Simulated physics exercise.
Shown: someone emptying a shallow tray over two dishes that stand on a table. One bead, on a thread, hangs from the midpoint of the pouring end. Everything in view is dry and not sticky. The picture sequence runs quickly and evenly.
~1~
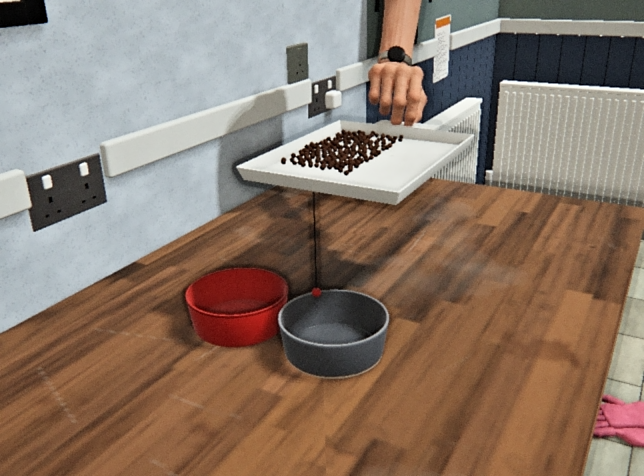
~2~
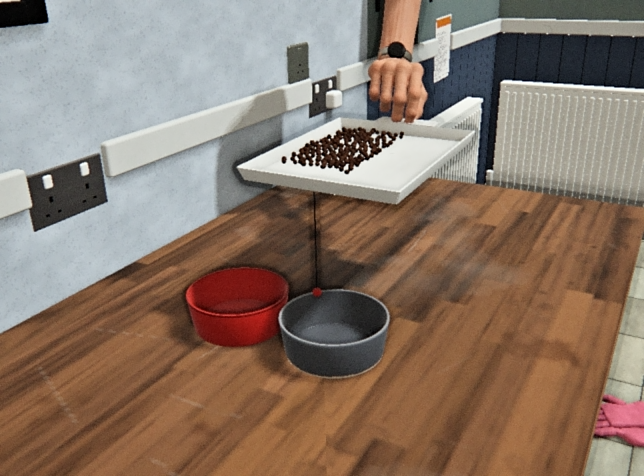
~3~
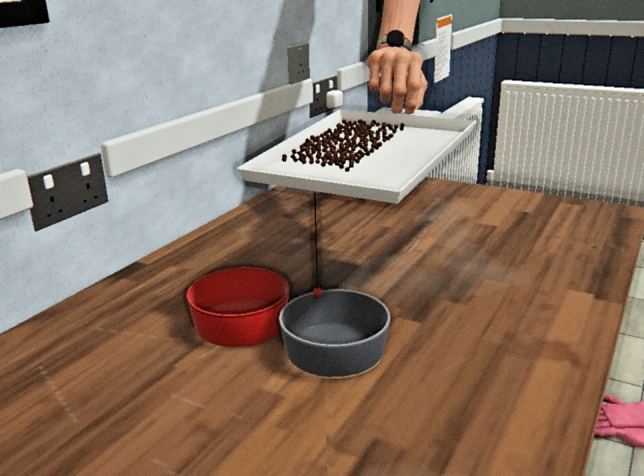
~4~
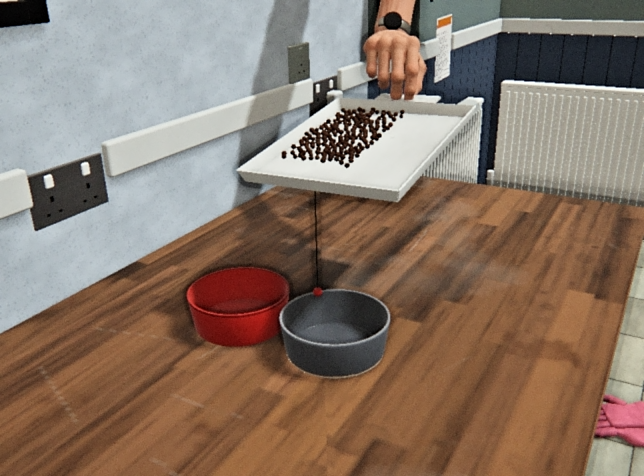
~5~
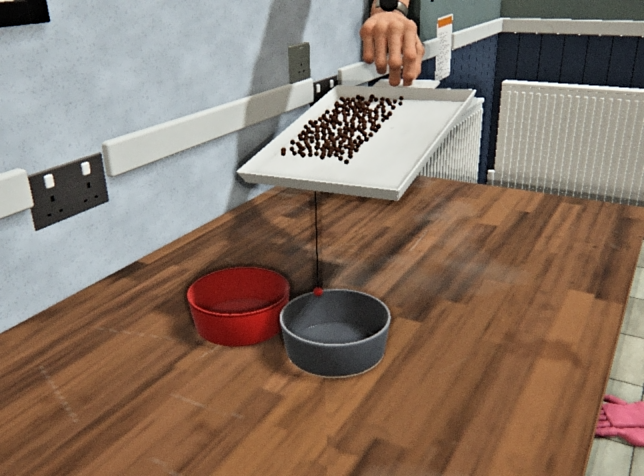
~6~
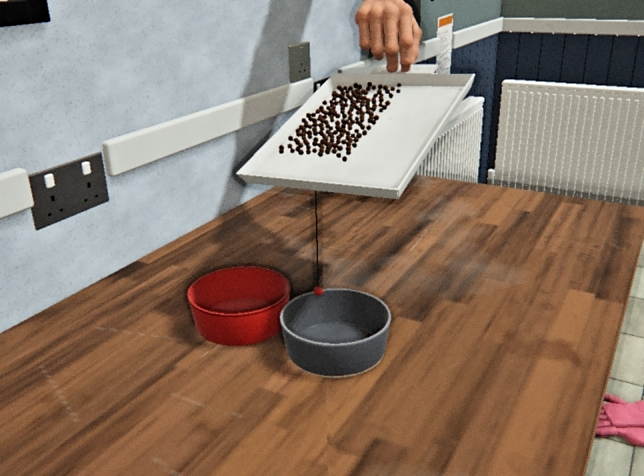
A white tray of small dark berries, gripped at its far edge by a hand wearing a watch, starts out nearly level above a red dish and a grey dish on a wooden table. The hand raises that edge, tilting the tray clearly toward its near left corner, while the dishes stay still.
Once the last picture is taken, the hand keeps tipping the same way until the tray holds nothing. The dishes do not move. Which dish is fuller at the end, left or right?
I'd say most of it lands in the left one, honestly.
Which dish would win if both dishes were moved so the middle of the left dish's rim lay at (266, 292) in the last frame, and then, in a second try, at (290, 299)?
In the first try it's the left-side dish, and in the second it's the left-side dish.
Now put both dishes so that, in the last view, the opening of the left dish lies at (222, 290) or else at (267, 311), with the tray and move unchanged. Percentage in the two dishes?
In order: 90 percent, then 70 percent.
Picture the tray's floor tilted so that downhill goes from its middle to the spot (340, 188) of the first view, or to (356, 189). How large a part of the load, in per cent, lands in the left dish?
The first try would leave around 0 per cent there, the second around 0 per cent.
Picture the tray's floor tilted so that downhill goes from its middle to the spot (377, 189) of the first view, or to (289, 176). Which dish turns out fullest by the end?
The rightmost dish, then the leftmost dish.
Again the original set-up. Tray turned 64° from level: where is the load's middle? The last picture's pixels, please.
Roughly at (264, 183).
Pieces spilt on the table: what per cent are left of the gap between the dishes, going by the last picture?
Near 100 per cent.
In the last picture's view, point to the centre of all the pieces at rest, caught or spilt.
Near (239, 329), more or less.
Just after the last frame, tray tipped steeply; roughly two thirds on the tray; about a tenth in the left dish; just a few outside both; roughly a quarter in the air.
A moment on, tray tipped past a quarter turn; just a few on the tray; about a tenth in the right dish; roughly half in the left dish; roughly a quarter outside both; roughly a quarter in the air.
Further on, tray tipped past a quarter turn; about a tenth in the right dish; roughly two thirds in the left dish; roughly a quarter outside both.
When it is over, tray tipped past a quarter turn; about a tenth in the right dish; roughly two thirds in the left dish; roughly a quarter outside both.
